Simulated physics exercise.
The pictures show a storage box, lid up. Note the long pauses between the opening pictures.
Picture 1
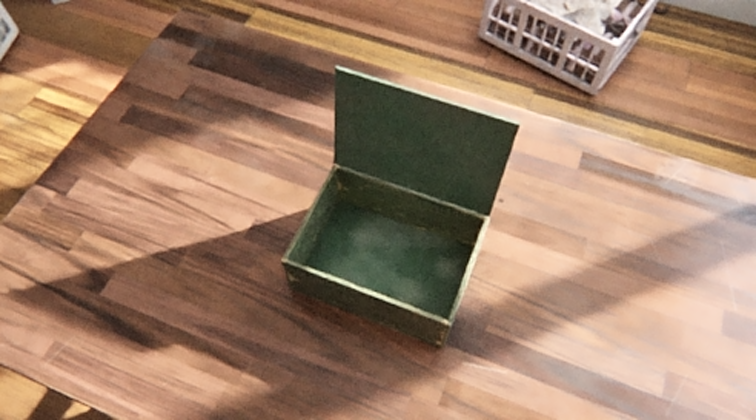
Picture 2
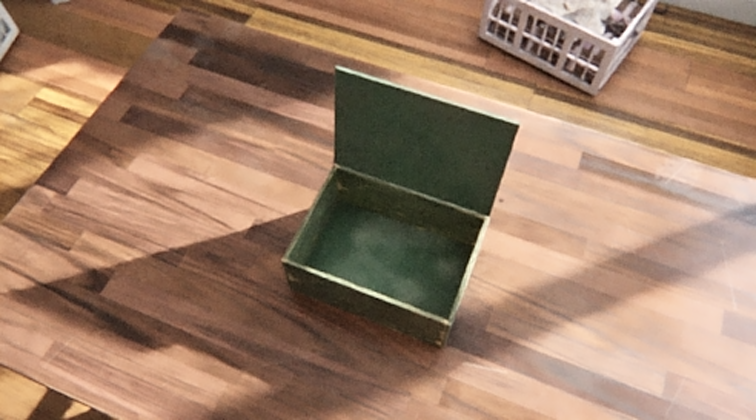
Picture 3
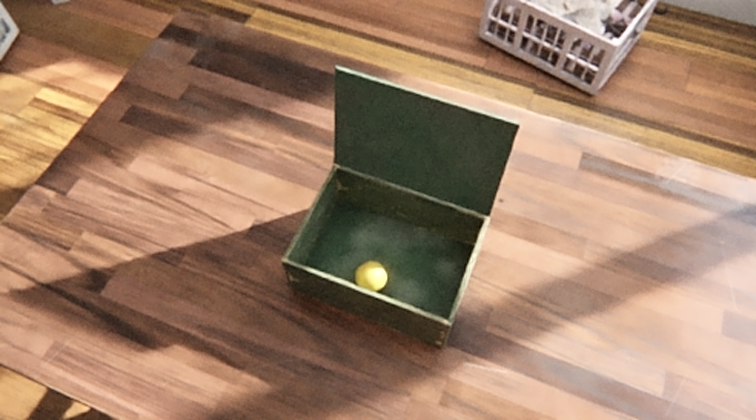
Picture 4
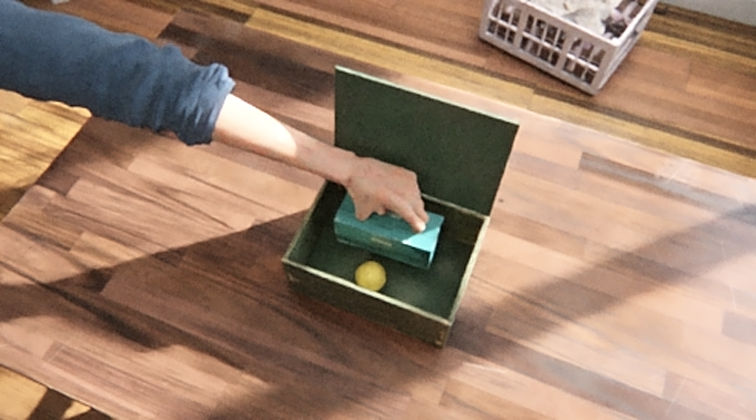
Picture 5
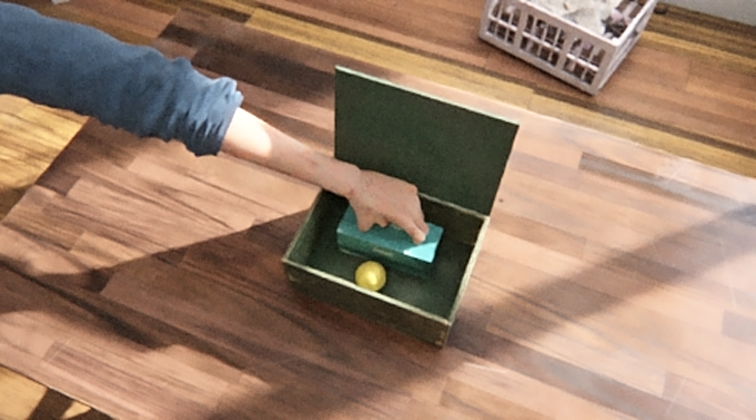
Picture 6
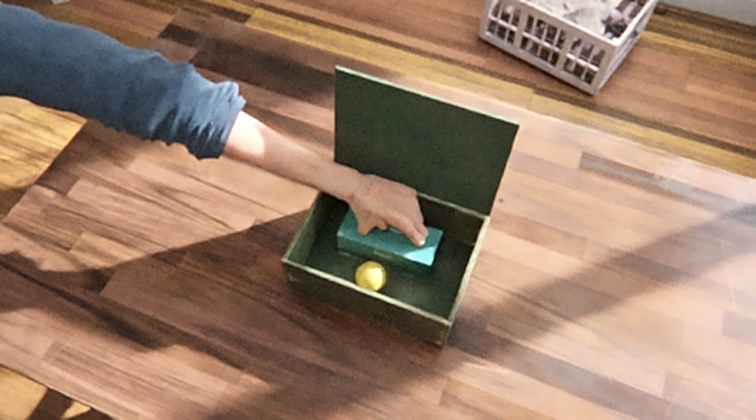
On a wooden surface streaked with sunlight and shadow, a green box stands open and empty, and then a yellow lemon is inside near the front. A hand in a blue sleeve reaches in from the left, lowers a turquoise carton slightly into the box behind the lemon, and keeps hold of it.
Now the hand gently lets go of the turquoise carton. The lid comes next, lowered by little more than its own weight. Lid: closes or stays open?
Closes.
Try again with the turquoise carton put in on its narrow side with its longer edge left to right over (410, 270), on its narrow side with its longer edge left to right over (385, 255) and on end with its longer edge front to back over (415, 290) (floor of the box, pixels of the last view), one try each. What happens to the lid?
In the first case it closes; in the second case it closes; in the third case it stays ajar.
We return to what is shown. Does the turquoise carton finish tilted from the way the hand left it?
After all that, it keeps its set angle.
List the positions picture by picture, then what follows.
In the first frame, the last thing is not in view yet.
In the second frame, the last thing is not in view yet.
In the third frame, the last thing is not in view yet; yellow lemon (371, 277).
In the fourth frame, still above its spot; turquoise carton (388, 229); yellow lemon (371, 277).
In the fifth frame, still above its spot; turquoise carton (390, 239); yellow lemon (371, 277).
In the sixth frame, put in, still held; turquoise carton (390, 242); yellow lemon (371, 277).
Then, 1.10 s after the last picture, lid starting down.
Then, 1.60 s after the last picture, lid 57° above the rim.
Then, 1.90 s after the last picture, lid 37° above the rim.
Then, 2.20 s after the last picture, lid 13° above the rim.
At rest, lid shut; both in place. Seen from the same camera at the end, turquoise carton near (390, 243).
